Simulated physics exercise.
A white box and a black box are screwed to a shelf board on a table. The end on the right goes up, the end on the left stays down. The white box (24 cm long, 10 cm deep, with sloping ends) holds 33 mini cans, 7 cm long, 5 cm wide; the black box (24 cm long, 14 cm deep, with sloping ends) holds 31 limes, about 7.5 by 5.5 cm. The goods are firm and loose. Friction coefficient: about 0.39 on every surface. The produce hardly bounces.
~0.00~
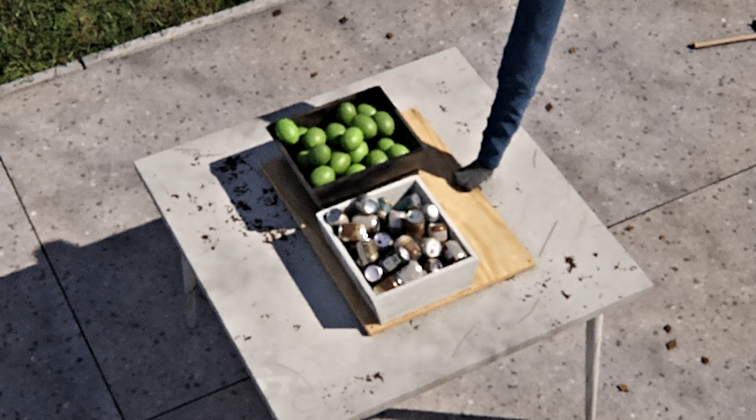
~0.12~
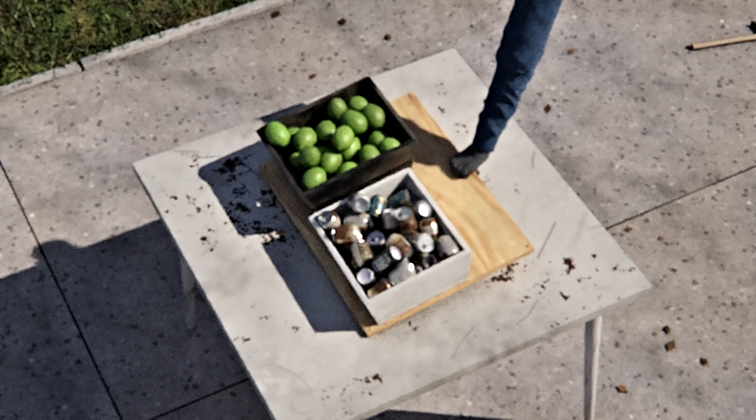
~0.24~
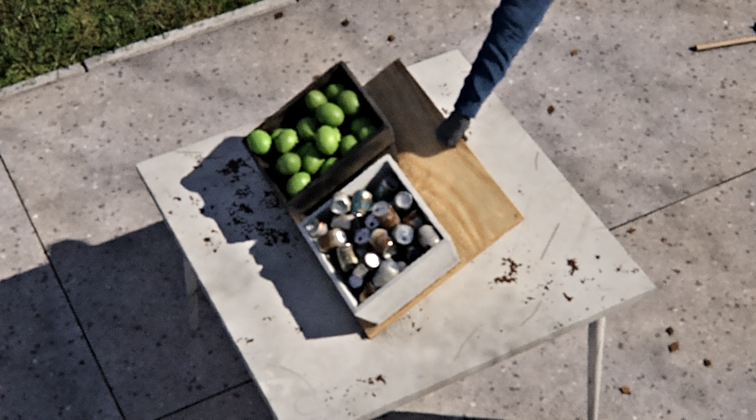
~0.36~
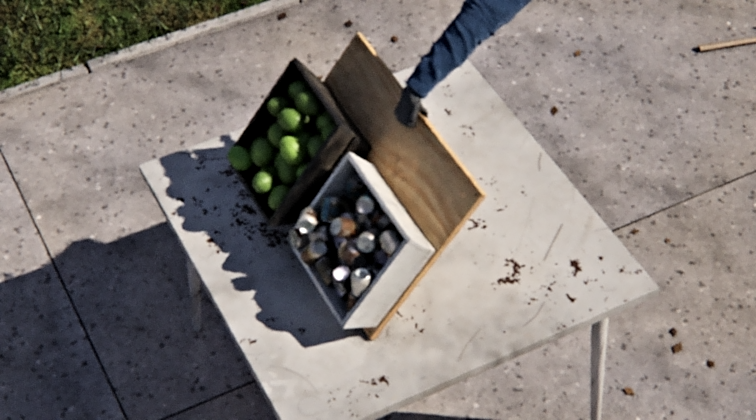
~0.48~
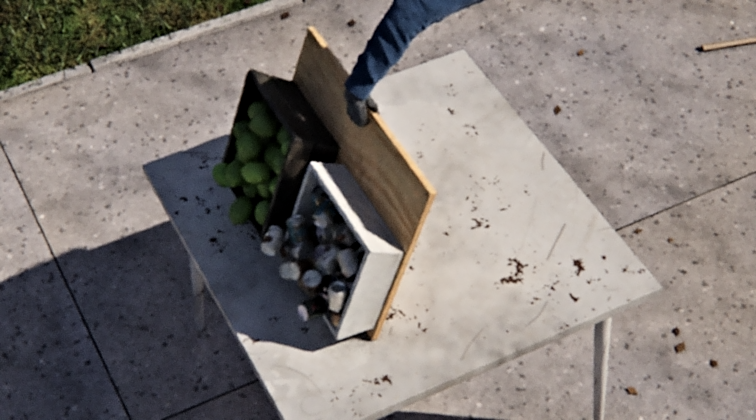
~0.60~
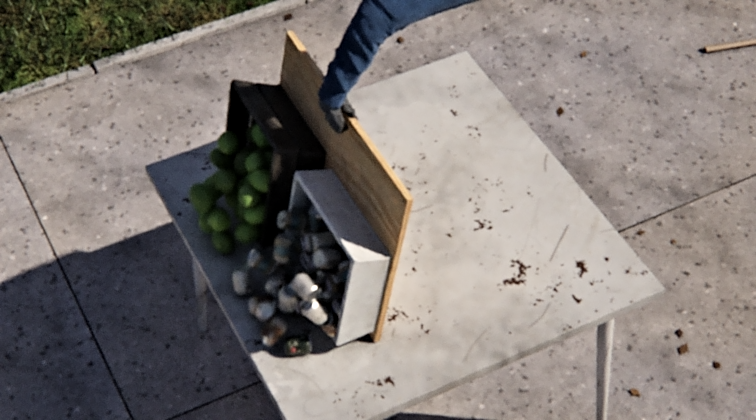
A gloved hand tilts a board up steeply, and cans and limes tumble from two boxes.
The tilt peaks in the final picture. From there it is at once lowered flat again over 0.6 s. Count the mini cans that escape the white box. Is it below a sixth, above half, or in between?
Over half of the mini cans leave the white box.
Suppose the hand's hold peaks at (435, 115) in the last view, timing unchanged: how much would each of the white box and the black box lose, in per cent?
Then white box 10, black box 10 per cent.
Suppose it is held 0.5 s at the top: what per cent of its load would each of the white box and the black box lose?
In that case white box 80, black box 90 per cent.
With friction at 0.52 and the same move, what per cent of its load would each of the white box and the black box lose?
Then white box 80, black box 60 per cent.
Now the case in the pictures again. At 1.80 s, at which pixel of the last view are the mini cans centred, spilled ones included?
Around (280, 318).
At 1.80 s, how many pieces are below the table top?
Roughly 30.
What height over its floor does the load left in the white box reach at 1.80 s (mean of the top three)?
Some 8 cm.
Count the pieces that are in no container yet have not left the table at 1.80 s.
Roughly 16.
After 0.79 s, tilt 60°; white box 14 in, 19 out and black box 12 in, 19 out.
After 1.03 s, tilt 15°; white box 9 in, 24 out and black box 8 in, 23 out.
After 1.37 s, tilt 0°; white box 9 in, 24 out and black box 8 in, 23 out.
When it is over (at 1.80 s), white box 9 in, 24 out and black box 8 in, 23 out. Asked share, 24 of 33, 73 per cent.
